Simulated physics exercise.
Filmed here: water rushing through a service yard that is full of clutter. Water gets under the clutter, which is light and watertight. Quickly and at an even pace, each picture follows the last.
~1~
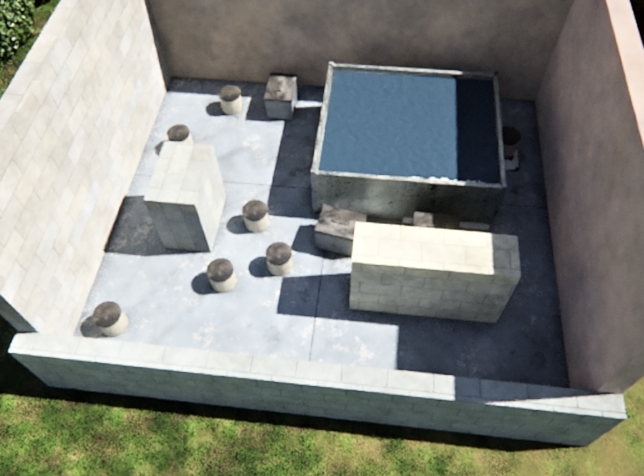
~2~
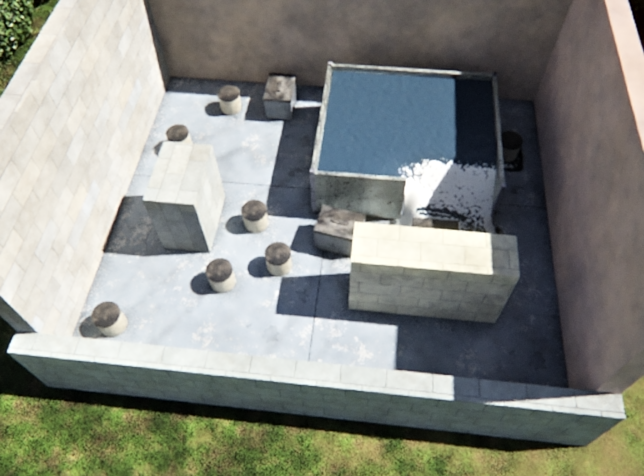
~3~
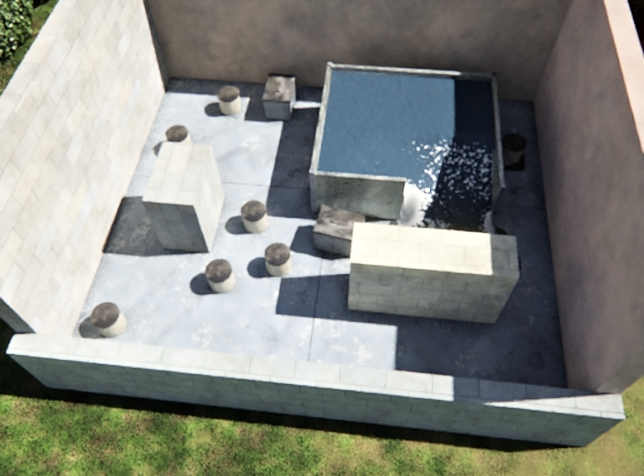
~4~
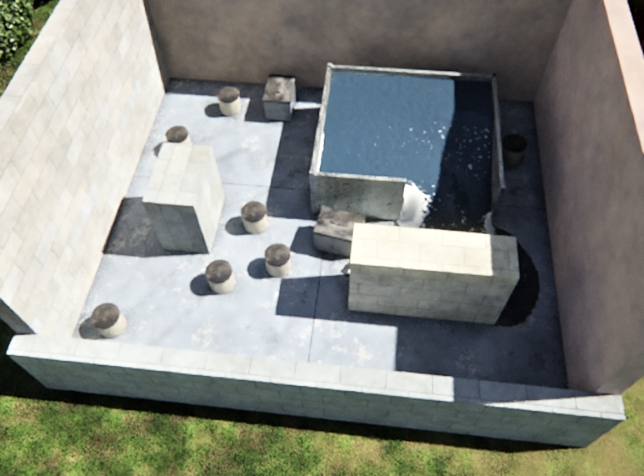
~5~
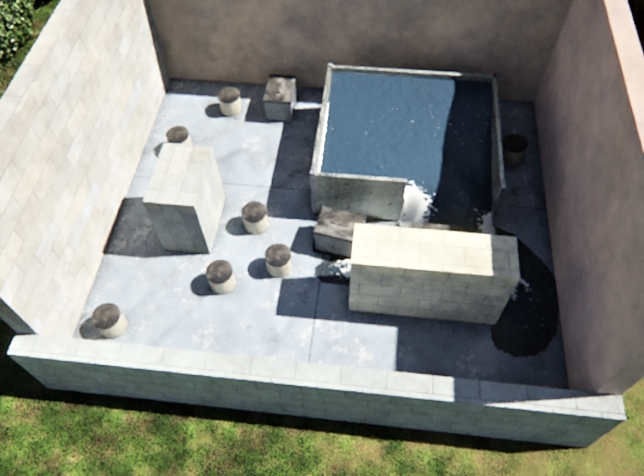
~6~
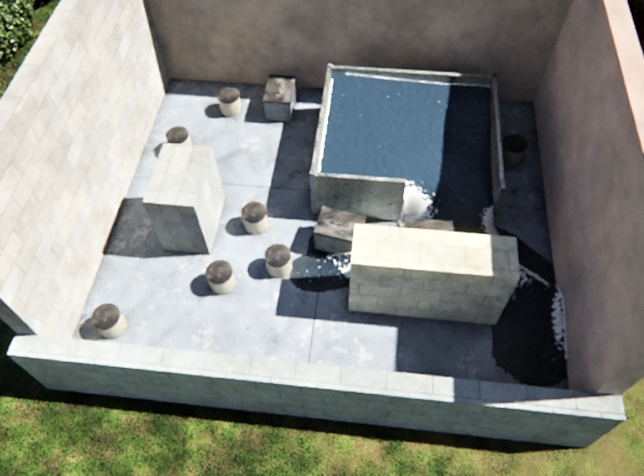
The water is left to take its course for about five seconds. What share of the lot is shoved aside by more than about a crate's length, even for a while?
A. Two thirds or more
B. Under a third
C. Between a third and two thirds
The answer is A.
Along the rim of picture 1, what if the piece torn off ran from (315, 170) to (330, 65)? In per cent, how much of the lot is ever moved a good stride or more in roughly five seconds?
Estimate: Some 80 per cent.
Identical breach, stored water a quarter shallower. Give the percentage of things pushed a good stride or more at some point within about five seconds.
70 per cent or so.
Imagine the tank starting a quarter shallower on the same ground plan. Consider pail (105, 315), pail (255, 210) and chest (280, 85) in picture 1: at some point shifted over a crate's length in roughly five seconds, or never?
Note, in sequence: Within that / past that mark / within that.
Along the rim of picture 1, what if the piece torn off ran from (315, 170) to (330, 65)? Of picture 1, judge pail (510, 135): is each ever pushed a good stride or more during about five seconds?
Verdict: Short of that.
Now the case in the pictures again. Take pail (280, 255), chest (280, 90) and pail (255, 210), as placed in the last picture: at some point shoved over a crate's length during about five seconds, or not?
Object by object as listed: Travels that far, falls short and travels that far.
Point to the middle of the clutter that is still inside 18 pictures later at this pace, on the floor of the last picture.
(232, 170).
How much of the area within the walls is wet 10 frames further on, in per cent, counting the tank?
65 %.
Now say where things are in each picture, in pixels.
A chest at (436, 227), on the bottom; a pail at (509, 135), on the bottom; 0 of 10 have shifted, in the first frame.
A chest at (436, 232), on the bottom, close to its start; a pail at (511, 140), on the bottom, close to its start; 2 of 10 have shifted, in the second frame.
A chest is out of sight; a pail at (514, 142) rests on the ground, close to its start; 2 of 10 have shifted, in the third frame.
A chest at (437, 243), afloat, close to its start; a pail at (515, 142), on the bottom, close to its start; 2 of 10 have shifted, in the fourth frame.
A chest at (436, 238), afloat, close to its start; a pail at (516, 143), on the bottom, close to its start; 2 of 10 have shifted, in the fifth frame.
A chest at (429, 234) floats, a stride from its start; a pail at (515, 143) rests on the ground, close to its start; 2 of 10 have shifted, in the sixth frame.
A moment on, 1 of 10 are well off their spots; 1 afloat.
Next, 6 of 10 are well off their spots; 3 afloat.
Later, 7 of 10 are well off their spots; 6 afloat.
In the end, 7 of 10 are well off their spots, and 7 have been at some point; 10 afloat.
